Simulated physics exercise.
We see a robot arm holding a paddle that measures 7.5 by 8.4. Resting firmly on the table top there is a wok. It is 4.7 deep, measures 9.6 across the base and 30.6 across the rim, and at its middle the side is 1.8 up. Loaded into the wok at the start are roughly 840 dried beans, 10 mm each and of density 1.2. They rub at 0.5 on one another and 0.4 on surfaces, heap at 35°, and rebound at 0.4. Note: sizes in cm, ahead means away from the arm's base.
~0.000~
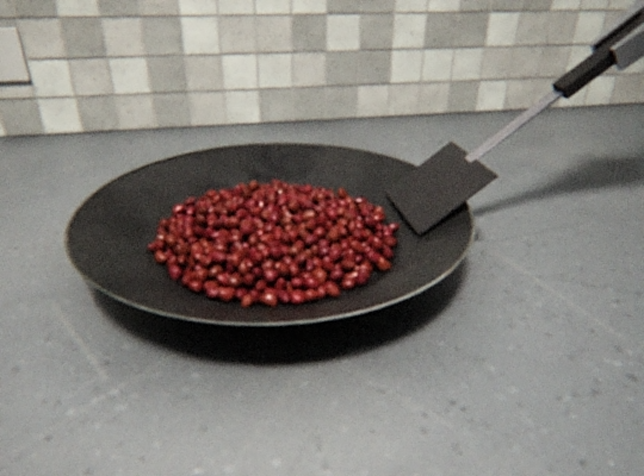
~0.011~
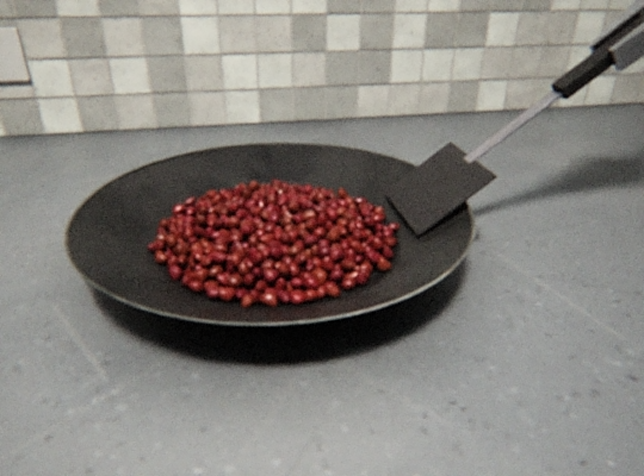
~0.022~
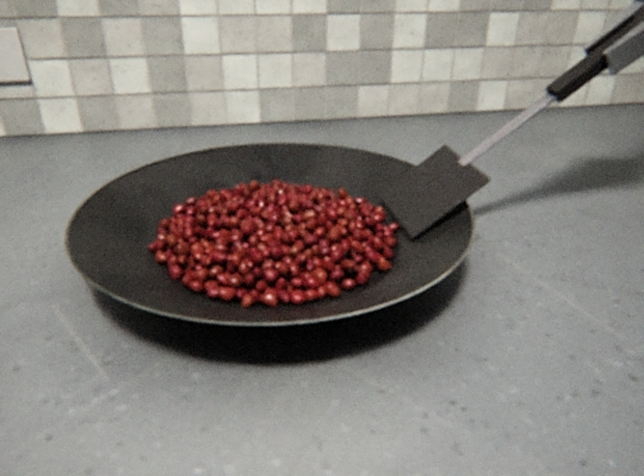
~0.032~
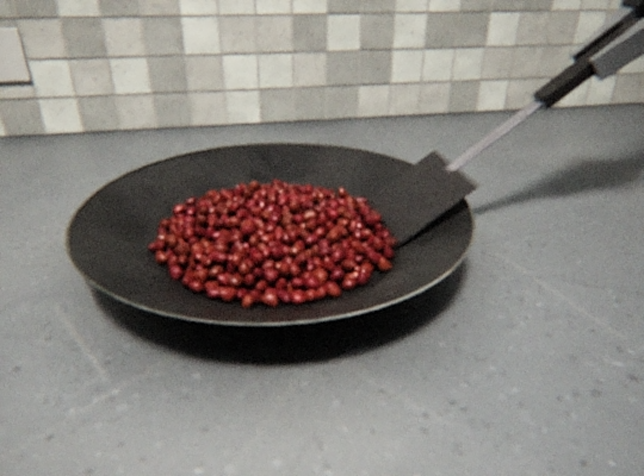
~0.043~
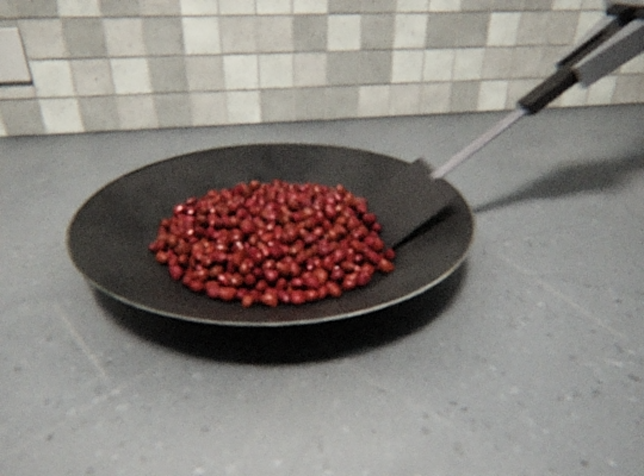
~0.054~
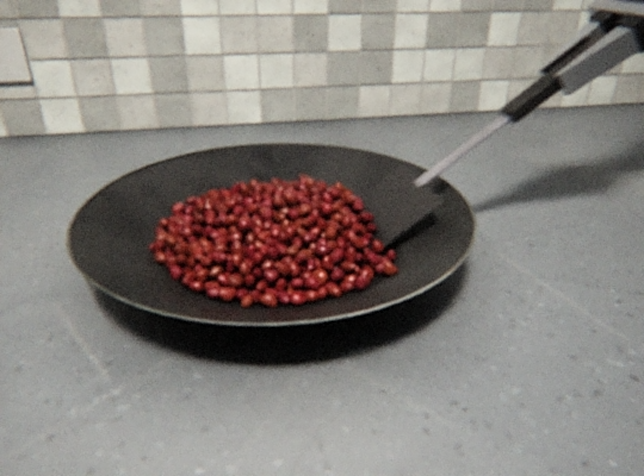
A dark paddle held by a robot arm slid down and left into the right side of a wok of shiny red beans, nudging the edge of the pile slightly while the wok stayed still.
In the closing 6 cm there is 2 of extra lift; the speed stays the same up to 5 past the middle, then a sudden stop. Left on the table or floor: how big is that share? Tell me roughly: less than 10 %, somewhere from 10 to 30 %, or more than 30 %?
Somewhere from 10 to 30 %.
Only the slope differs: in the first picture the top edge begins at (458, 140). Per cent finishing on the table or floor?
Around 25 percent ends up on the table or floor.
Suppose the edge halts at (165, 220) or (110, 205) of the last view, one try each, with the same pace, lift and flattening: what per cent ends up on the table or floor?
Estimates, in order: 45 % and 50 %.
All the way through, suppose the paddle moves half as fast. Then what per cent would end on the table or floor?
Estimated result: Some 0 %.
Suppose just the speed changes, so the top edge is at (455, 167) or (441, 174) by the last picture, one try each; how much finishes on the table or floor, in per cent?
First try around 0 %, second try around 5 %.
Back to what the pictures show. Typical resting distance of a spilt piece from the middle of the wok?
I'd say some 24 centimetres, give or take.
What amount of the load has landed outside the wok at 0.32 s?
It works out to about 10 in a hundred.
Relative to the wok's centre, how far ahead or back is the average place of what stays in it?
Some 5.5 cm ahead of the centre.
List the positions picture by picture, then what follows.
The paddle top edge at (473, 157), sloping 37°; upper third of the load around (276, 222), from x 155 to 395, top at y 185; 842 in the wok, in the first picture.
The paddle top edge at (472, 158), sloping 37°; upper third of the load around (276, 222), from x 155 to 395, top at y 185, in the second picture.
The paddle top edge at (466, 161), sloping 37°; upper third of the load around (277, 222), from x 155 to 395, top at y 185, in the third picture.
The paddle top edge at (454, 167), sloping 37°; upper third of the load around (278, 222), from x 155 to 390, top at y 185, in the fourth picture.
The paddle top edge at (439, 174), sloping 37°; upper third of the load around (281, 222), from x 155 to 390, top at y 185, in the fifth picture.
The paddle top edge at (423, 181), sloping 37°; upper third of the load around (278, 219), from x 155 to 390, top at y 180; 842 in the wok, in the sixth picture.
After 0.08 s, sloping 37°, highest piece 7 above the table; 842 in the wok.
After 0.11 s, sloping 37°, highest piece 8 above the table; 841 in the wok, 1 on the blade or in flight.
After 0.32 s, sloping 37°, highest piece 7 above the table; 722 in the wok, 71 on the table or floor, 49 on the blade or in flight.
After 1.37 s, sloping 37°, highest piece 6 above the table; 710 in the wok, 132 on the table or floor.
In the end, 710 in the wok, 132 on the table or floor. That is 16 % on the table or floor.
